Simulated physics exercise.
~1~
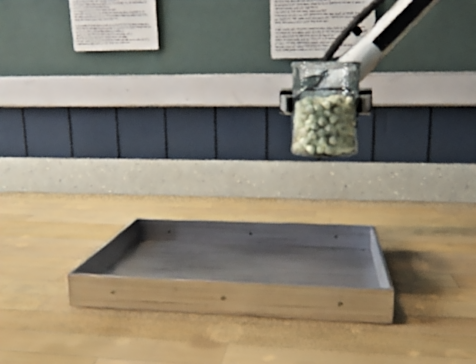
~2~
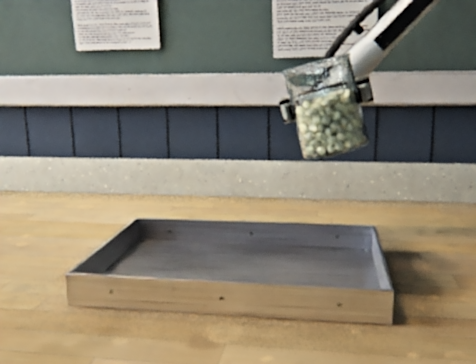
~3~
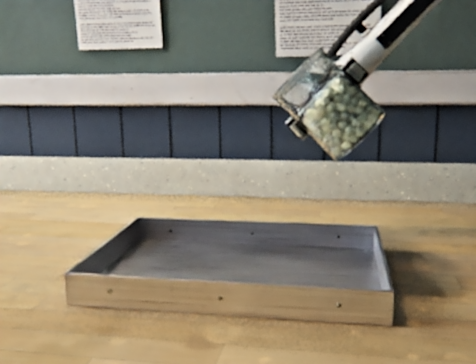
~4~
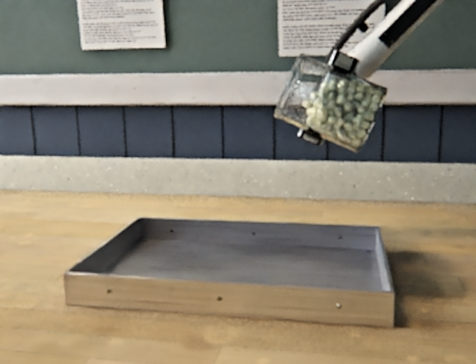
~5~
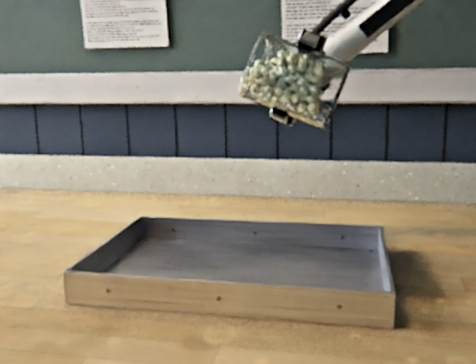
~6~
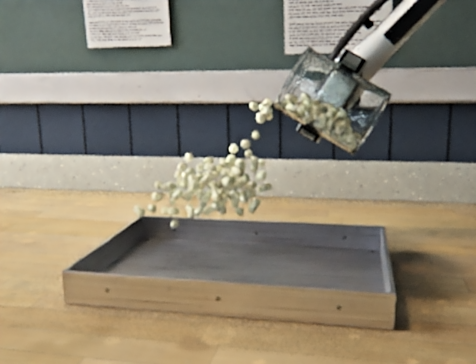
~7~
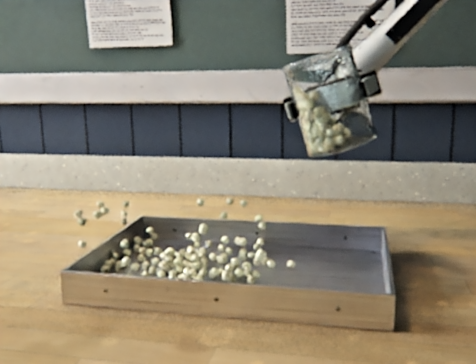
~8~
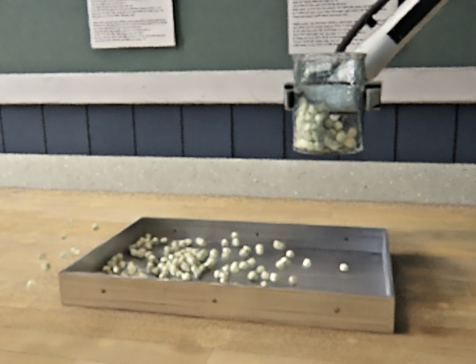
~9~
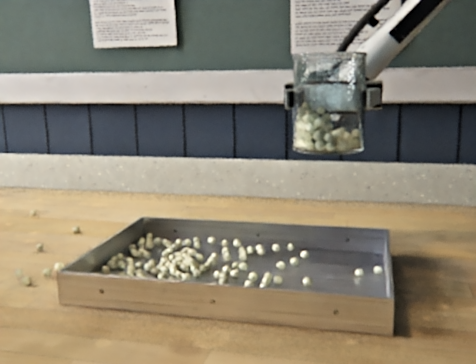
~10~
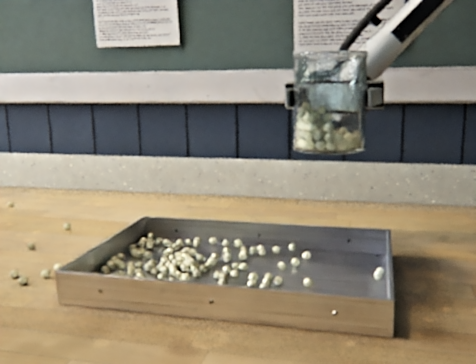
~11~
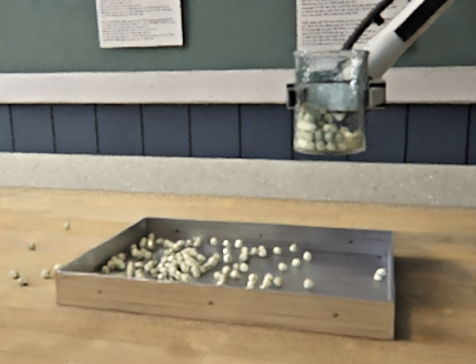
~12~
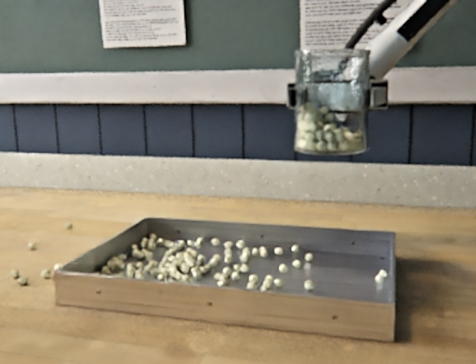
A clear tumbler packed with small pale green beads hangs from a robot arm's fingers above a shallow grey tray on a wooden table. The arm swings the tumbler into a steep lean, then carries it a little left and up while tipping it onto its side. As it moves back to the right, a cluster of beads spills out leftward and falls toward the tray. The tumbler turns upright while beads scatter across the tray, a few bouncing over its left side. Finally, the beads lie still, most of the spill in the tray, with some left in the held tumbler.
